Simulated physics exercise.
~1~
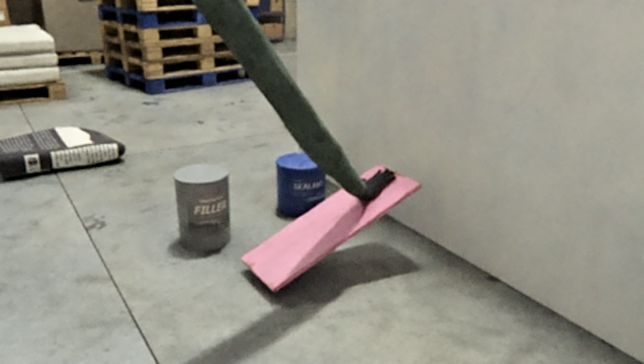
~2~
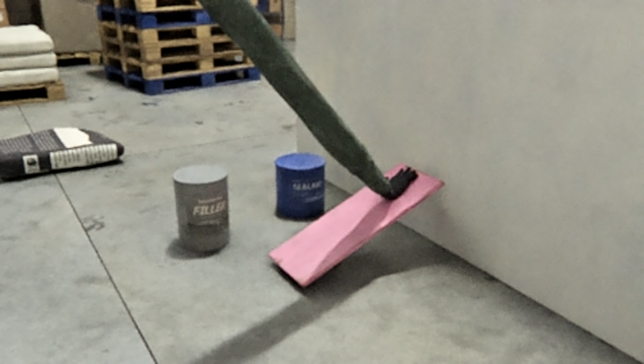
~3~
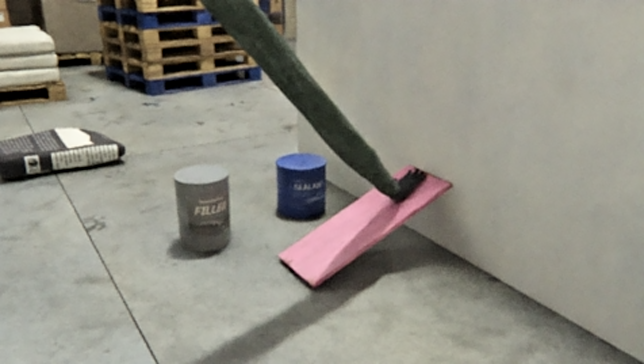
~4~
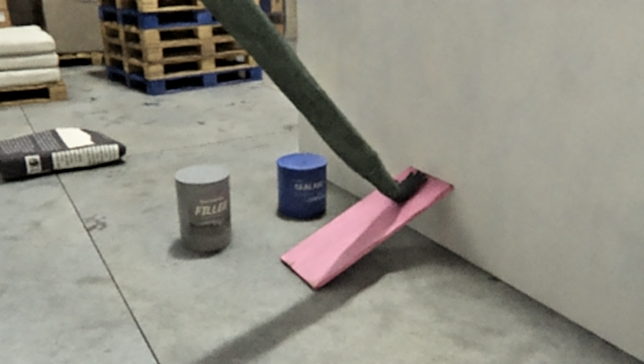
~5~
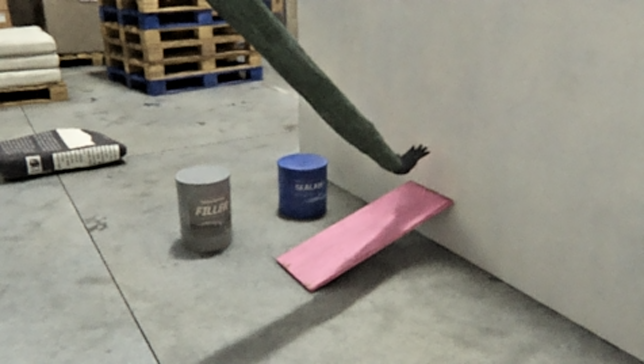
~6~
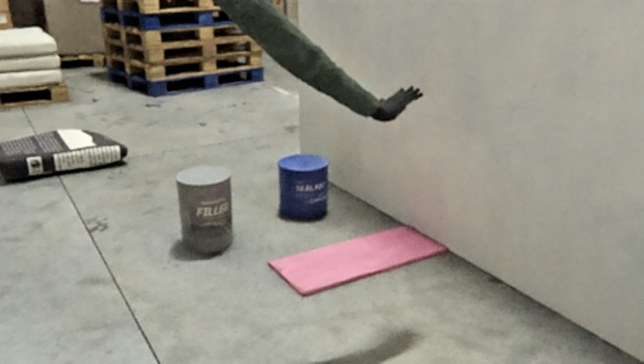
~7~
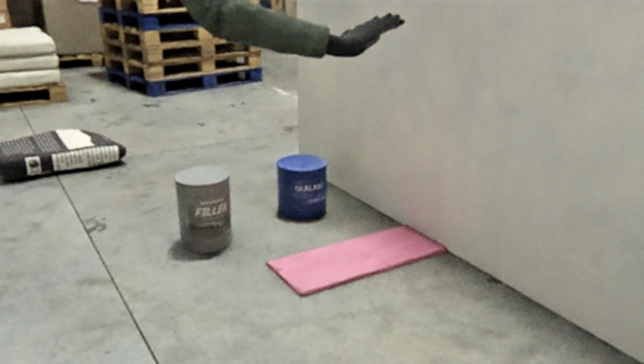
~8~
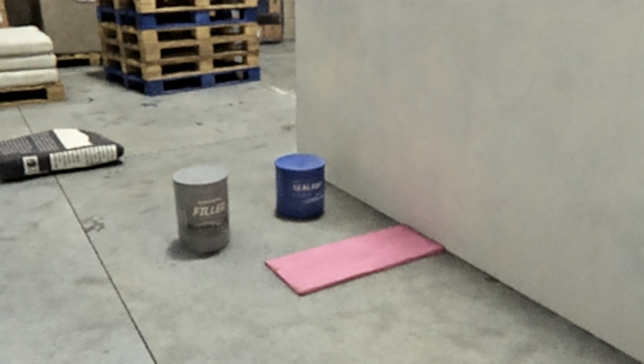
Pink board being leant against a pale wall by a gloved hand, then sliding down flat onto the floor once released.
